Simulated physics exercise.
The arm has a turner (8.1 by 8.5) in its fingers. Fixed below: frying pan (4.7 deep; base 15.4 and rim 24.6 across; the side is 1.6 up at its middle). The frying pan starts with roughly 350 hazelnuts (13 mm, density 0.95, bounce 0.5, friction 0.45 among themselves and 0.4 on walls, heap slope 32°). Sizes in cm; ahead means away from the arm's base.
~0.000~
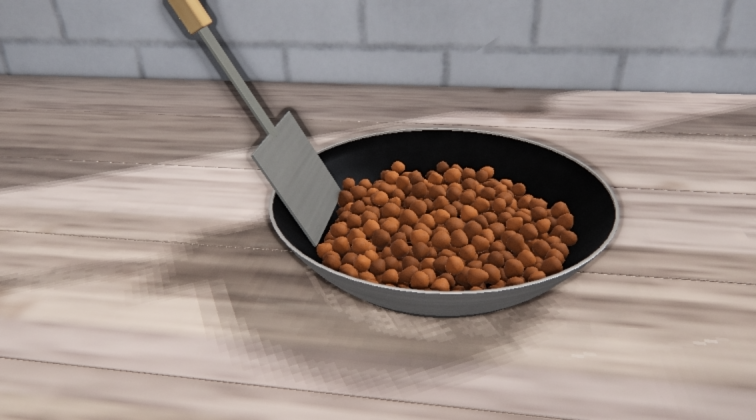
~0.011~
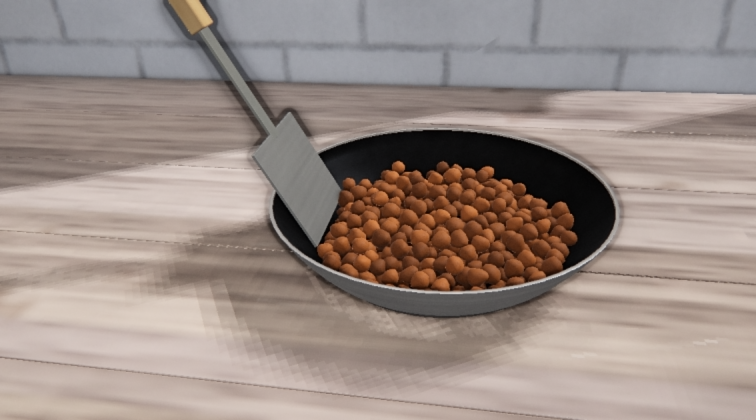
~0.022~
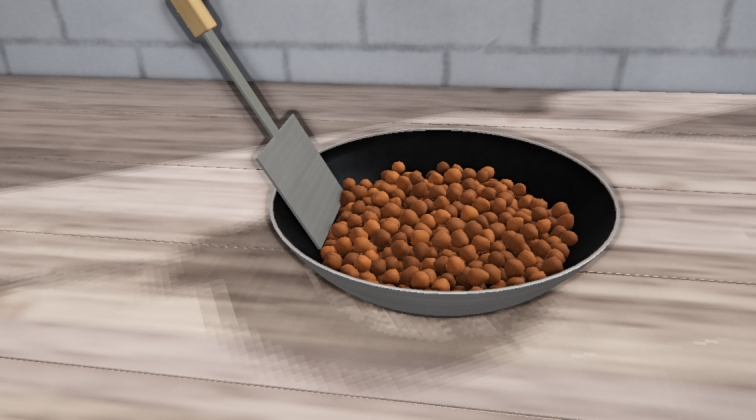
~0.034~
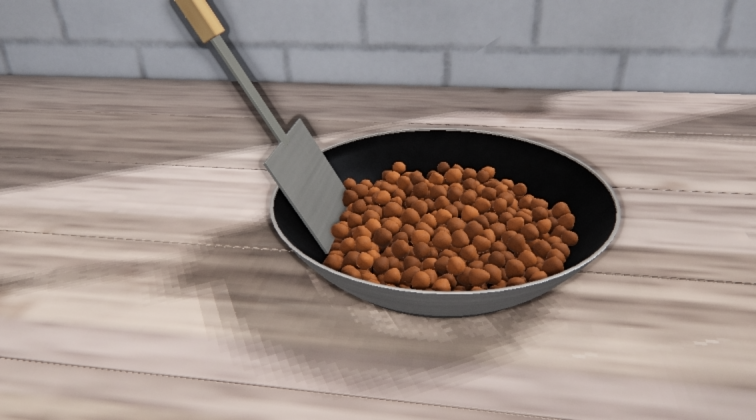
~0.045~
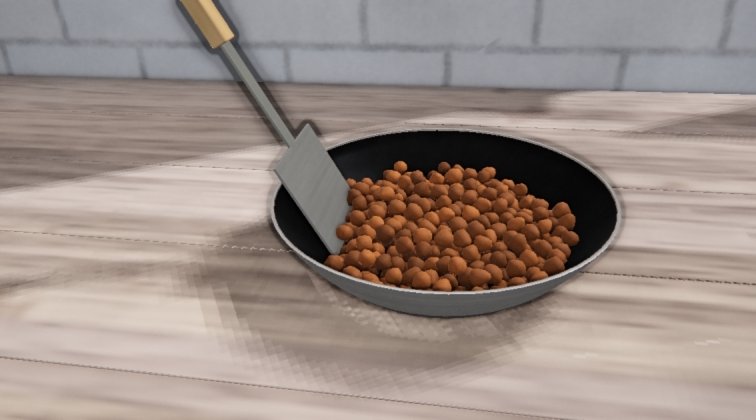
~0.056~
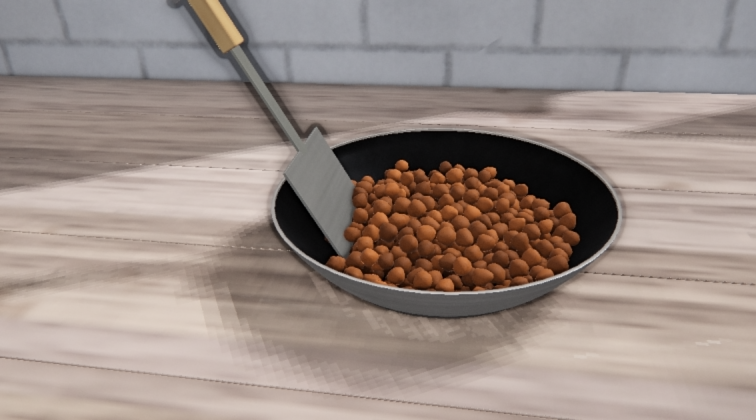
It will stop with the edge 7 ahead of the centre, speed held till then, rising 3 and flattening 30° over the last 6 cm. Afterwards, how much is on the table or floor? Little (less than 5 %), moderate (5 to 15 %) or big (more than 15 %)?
Share on the table or floor: Moderate (5 to 15 %).
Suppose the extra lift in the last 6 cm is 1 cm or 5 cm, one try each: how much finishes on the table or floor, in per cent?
About 5 and 15 per cent.
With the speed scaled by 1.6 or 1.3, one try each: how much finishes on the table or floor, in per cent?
Some 15 and 10 per cent.
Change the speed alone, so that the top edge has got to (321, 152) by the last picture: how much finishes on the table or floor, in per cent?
About 25 per cent.
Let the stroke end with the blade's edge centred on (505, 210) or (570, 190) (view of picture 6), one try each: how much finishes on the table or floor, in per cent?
About 0 and 30 per cent.
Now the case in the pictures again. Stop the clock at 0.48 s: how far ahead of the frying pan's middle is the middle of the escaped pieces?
About 14 cm.
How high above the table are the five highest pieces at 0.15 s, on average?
About 10 cm.
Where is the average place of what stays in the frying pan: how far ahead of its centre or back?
Roughly 4.0 cm ahead.
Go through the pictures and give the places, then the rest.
Turner top edge at (271, 132), sloping 61°; upper third of the load around (445, 216), from x 325 to 570, top at y 165; 349 in the frying pan, in the first picture.
Turner top edge at (272, 132), sloping 61°; upper third of the load around (445, 216), from x 325 to 570, top at y 170, in the second picture.
Turner top edge at (276, 134), sloping 61°; upper third of the load around (443, 218), from x 330 to 570, top at y 170, in the third picture.
Turner top edge at (283, 139), sloping 61°; upper third of the load around (443, 218), from x 330 to 570, top at y 170, in the fourth picture.
Turner top edge at (292, 144), sloping 61°; upper third of the load around (443, 217), from x 335 to 570, top at y 165, in the fifth picture.
Turner top edge at (301, 148), sloping 61°; upper third of the load around (446, 217), from x 330 to 570, top at y 165; 349 in the frying pan, in the sixth picture.
After 0.15 s, sloping 61°, highest piece 31 above the table; 348 in the frying pan, 1 on the blade or in flight.
After 0.24 s, sloping 49°, highest piece 52 above the table; 347 in the frying pan, 1 on the table or floor, 1 on the blade or in flight.
After 0.48 s, sloping 31°, highest piece 69 above the table; 325 in the frying pan, 20 on the table or floor, 4 on the blade or in flight.
After 1.53 s, sloping 31°, highest piece 6 above the table; 322 in the frying pan, 27 on the table or floor.
At rest, 322 in the frying pan, 27 on the table or floor. That is 8 % on the table or floor.
